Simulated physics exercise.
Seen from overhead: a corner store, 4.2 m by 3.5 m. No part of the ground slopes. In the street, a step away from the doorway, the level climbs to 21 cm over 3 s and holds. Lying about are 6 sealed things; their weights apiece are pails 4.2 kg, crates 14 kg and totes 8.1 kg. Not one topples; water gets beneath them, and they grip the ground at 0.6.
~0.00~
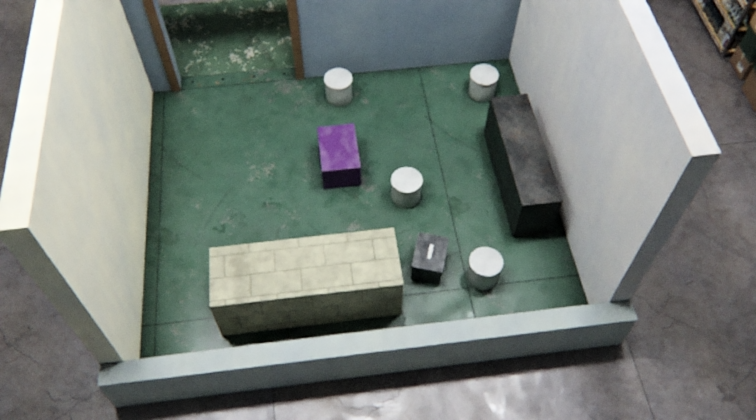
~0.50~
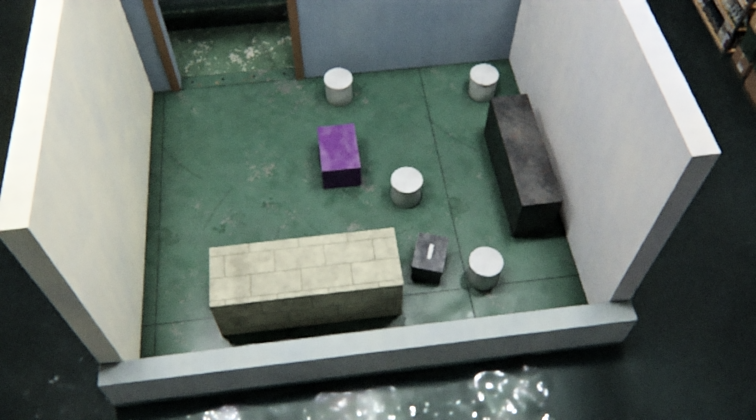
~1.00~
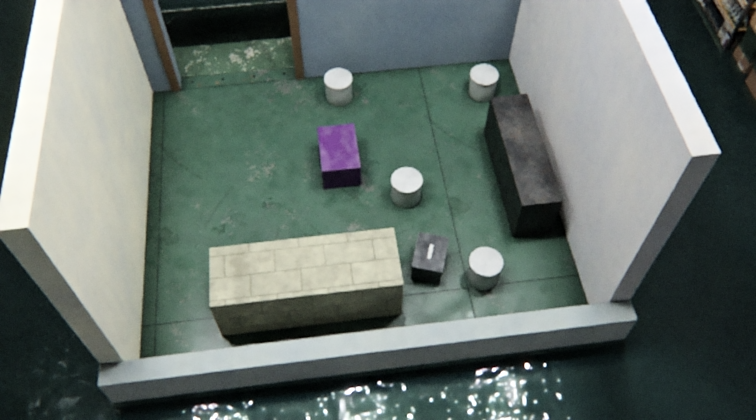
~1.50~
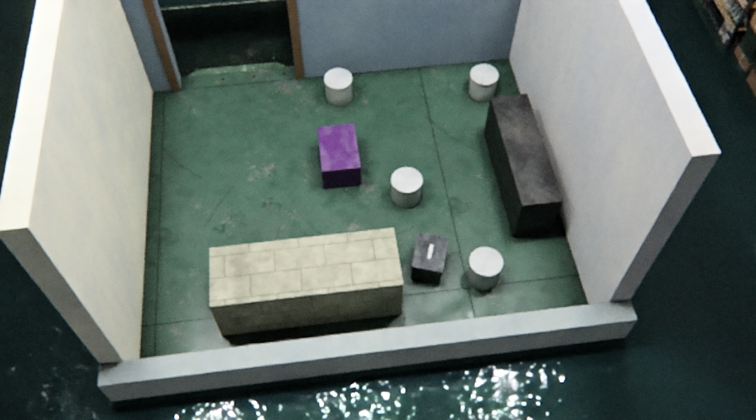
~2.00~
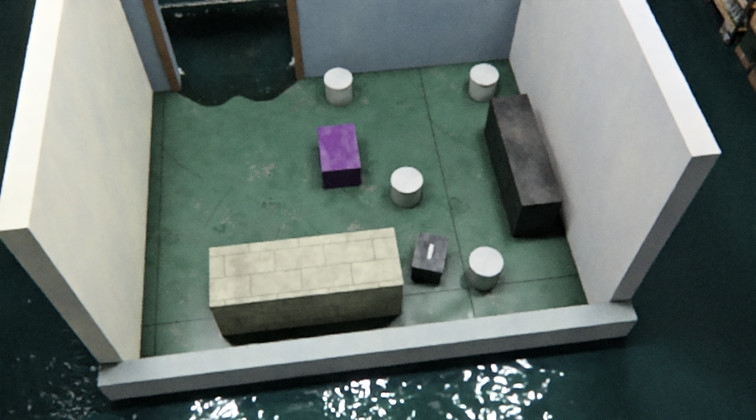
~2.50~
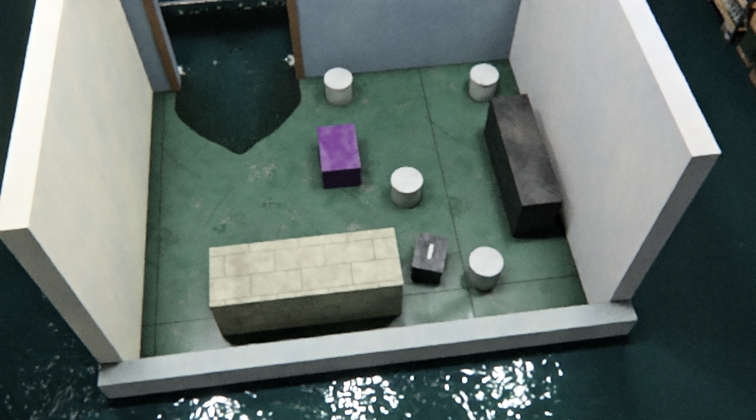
Dark water spreads over the gray ground outside a small walled shop seen from above, glinting along the front wall. It then slips in through the doorway at the back and spreads in a rounded patch across the green floor toward the purple crate, while the crates, white tubs and long blocks stay still.
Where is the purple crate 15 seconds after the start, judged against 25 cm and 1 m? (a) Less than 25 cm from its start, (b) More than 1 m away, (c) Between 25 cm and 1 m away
The answer is c.
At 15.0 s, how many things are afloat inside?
Of them, 6.
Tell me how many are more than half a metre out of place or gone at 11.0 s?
2.
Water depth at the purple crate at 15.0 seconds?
Depth: About 12 cm.
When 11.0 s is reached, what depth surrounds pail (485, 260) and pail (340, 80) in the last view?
Depths: Near 15 cm, then near 6 cm.
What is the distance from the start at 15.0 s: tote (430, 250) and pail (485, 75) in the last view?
Respectively 60 and 300 cm.
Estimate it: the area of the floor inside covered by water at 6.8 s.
About 12.0 m2.
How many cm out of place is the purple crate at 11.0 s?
It is about 100 cm out of place by then.
After 3.5 s the purple crate is near (338, 147), 0.0 m from its start, aground; 0 afloat.
After 6.8 s the purple crate is near (369, 155), 0.3 m from its start, aground; 0 afloat.
After 11.0 s the purple crate is near (400, 88), 1.0 m from its start, afloat; 6 afloat.
After 15.0 s the purple crate is near (354, 170), 0.4 m from its start, afloat; 6 afloat.
